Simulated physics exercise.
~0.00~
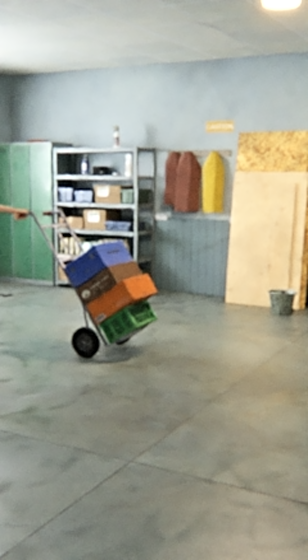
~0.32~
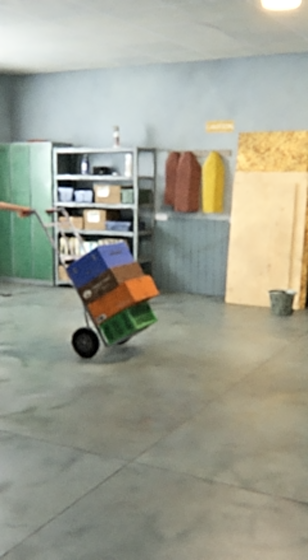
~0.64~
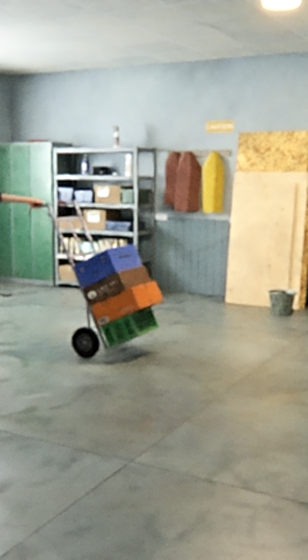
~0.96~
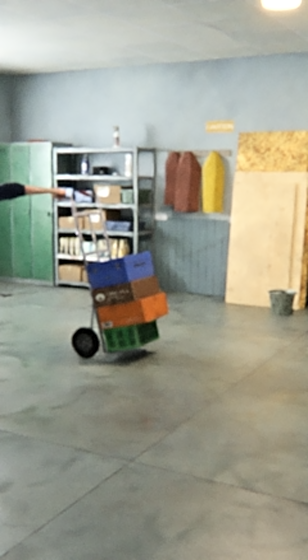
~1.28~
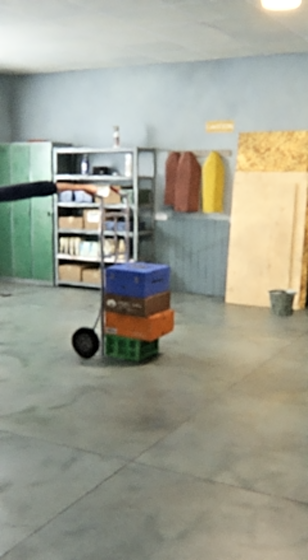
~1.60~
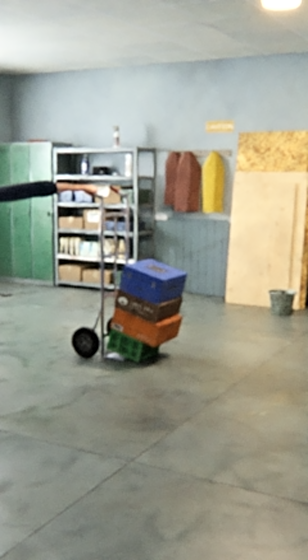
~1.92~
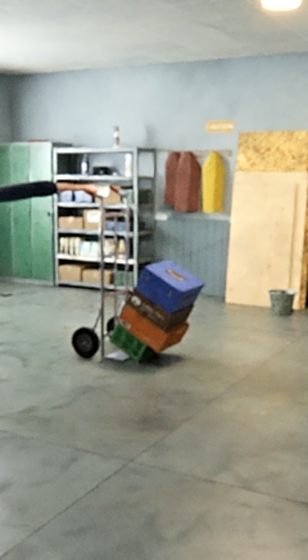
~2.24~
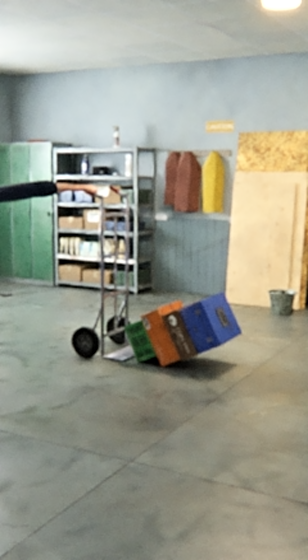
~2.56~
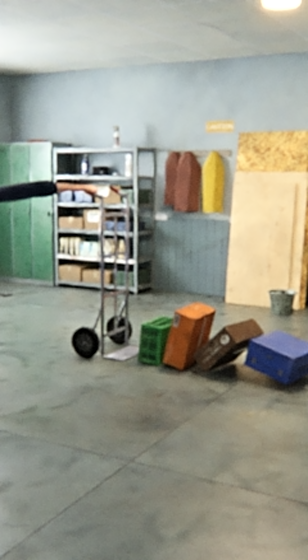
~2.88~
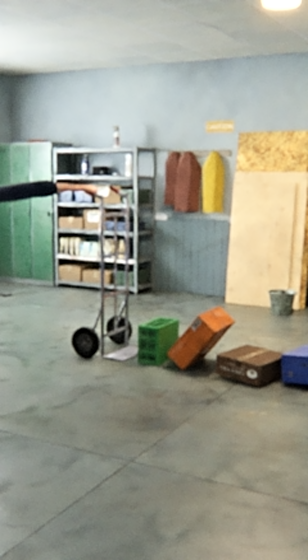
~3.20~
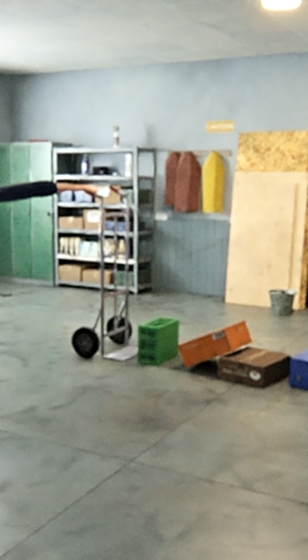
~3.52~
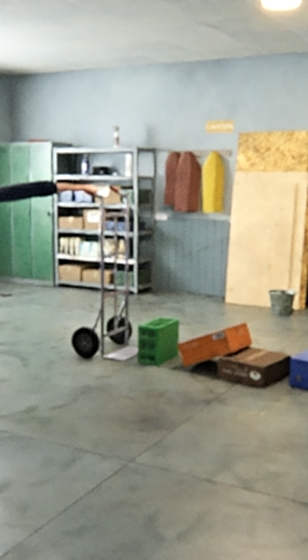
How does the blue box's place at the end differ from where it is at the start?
At the start the blue box sits on top of the stack on the tilted hand truck, and at the end it lies on the floor at the right edge of the view, farthest from the truck.
